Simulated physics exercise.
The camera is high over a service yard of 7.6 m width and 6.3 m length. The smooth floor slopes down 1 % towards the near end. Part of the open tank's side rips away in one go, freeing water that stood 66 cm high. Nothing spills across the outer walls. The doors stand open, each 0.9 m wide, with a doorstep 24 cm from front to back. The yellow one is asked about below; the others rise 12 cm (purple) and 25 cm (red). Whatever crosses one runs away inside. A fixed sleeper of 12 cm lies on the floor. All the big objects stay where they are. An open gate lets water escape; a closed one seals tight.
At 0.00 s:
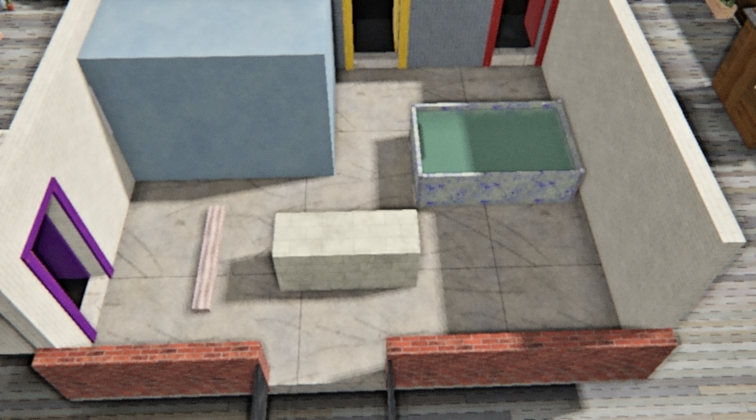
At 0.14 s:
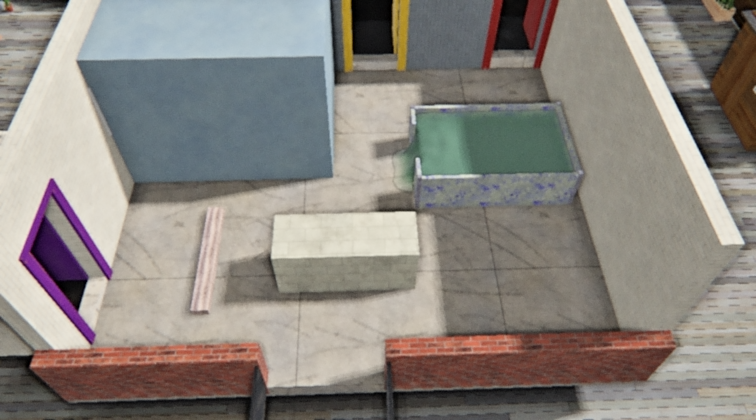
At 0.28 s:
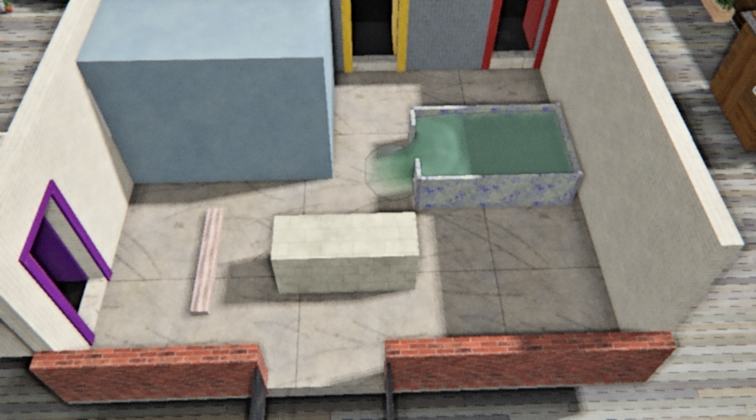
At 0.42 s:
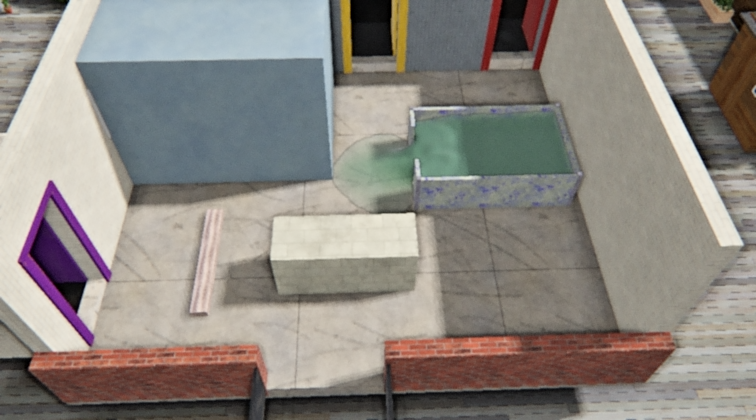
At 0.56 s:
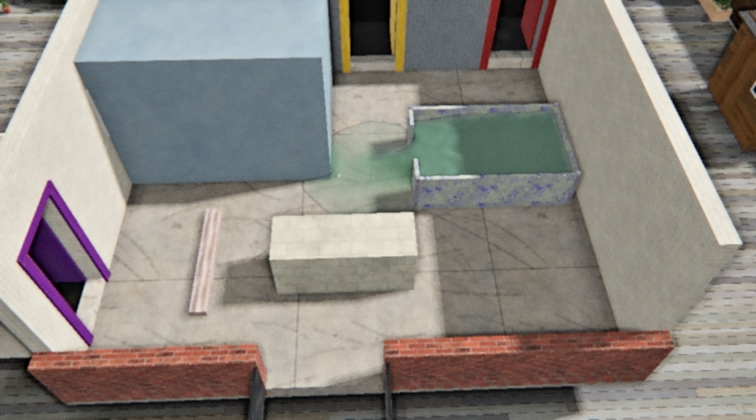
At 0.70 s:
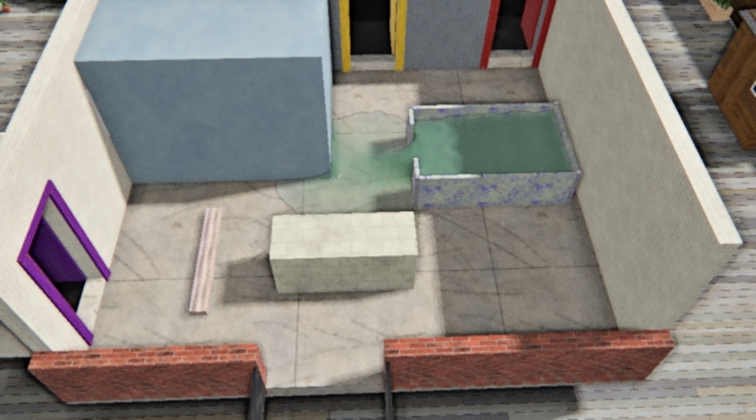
Green water burst through a gap in the left side of the open tank, fanned out across the grey floor to the big blue-grey block, then spread more thinly along its near edge.
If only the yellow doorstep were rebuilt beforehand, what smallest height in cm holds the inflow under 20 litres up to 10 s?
It would have to be roughly 18 cm high.
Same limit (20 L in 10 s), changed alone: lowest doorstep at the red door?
About 9.0 cm at red.
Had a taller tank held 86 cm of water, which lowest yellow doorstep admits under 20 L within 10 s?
Then roughly 25 cm.
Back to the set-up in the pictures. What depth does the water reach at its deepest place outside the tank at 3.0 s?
About 28 cm.
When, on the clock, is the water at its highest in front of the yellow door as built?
Around 2.4 s.
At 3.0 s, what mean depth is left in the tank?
About 36 cm.
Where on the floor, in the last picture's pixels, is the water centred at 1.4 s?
Near (445, 169).
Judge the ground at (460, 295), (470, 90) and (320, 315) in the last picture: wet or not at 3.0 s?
In turn: Not reached, flooded, not reached.
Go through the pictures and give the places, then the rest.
The first picture shows still water, 66 cm deep, in the open tank at (493, 140); the yellow door at (376, 26) is dry.
In the second picture, the gap is at (416, 160), the front 0.3 m out at (401, 186); the back of the open tank holds 66 cm.
In the third picture, water pours out at (416, 163) and has run 0.8 m, to (372, 185); about 11 cm deep outside, 66 cm at the back.
In the fourth picture, water pours out at (415, 164) and has run 1.4 m, to (337, 181); about 7 cm deep outside, 66 cm at the back.
In the fifth picture, the front is at (308, 186), 1.8 m from the gap at (414, 162); 2.8 m2 of floor is wet, 66 cm left at the back.
In the sixth picture, the front is at (283, 192), 2.3 m from the gap at (414, 162); 3.6 m2 of floor is wet, 65 cm left at the back; 1.5 m in a straight line remain to the yellow door at (373, 28).
After 1.4 s water covers 20 % of the floor, deepest (38 cm) near (405, 170); it has not reached the yellow door.
After 3.0 s water covers 50 % of the floor, deepest (28 cm) near (343, 164); 21 cm at the yellow door, 6 litres in over its 20 cm doorstep.
After 10.0 s water covers 95 % of the floor, deepest (12 cm) near (310, 250); 8 cm at the yellow door, 10 litres in over its 20 cm doorstep.
At the yellow door as built, the water arrived by 1.6 s and peaked near 23 cm at 2.4 s.
With a doorstep of 14.5 cm, 43 litres would have come in within the 10 s; with 19.5 cm, 11 litres. So under 20 litres takes about 18 cm.
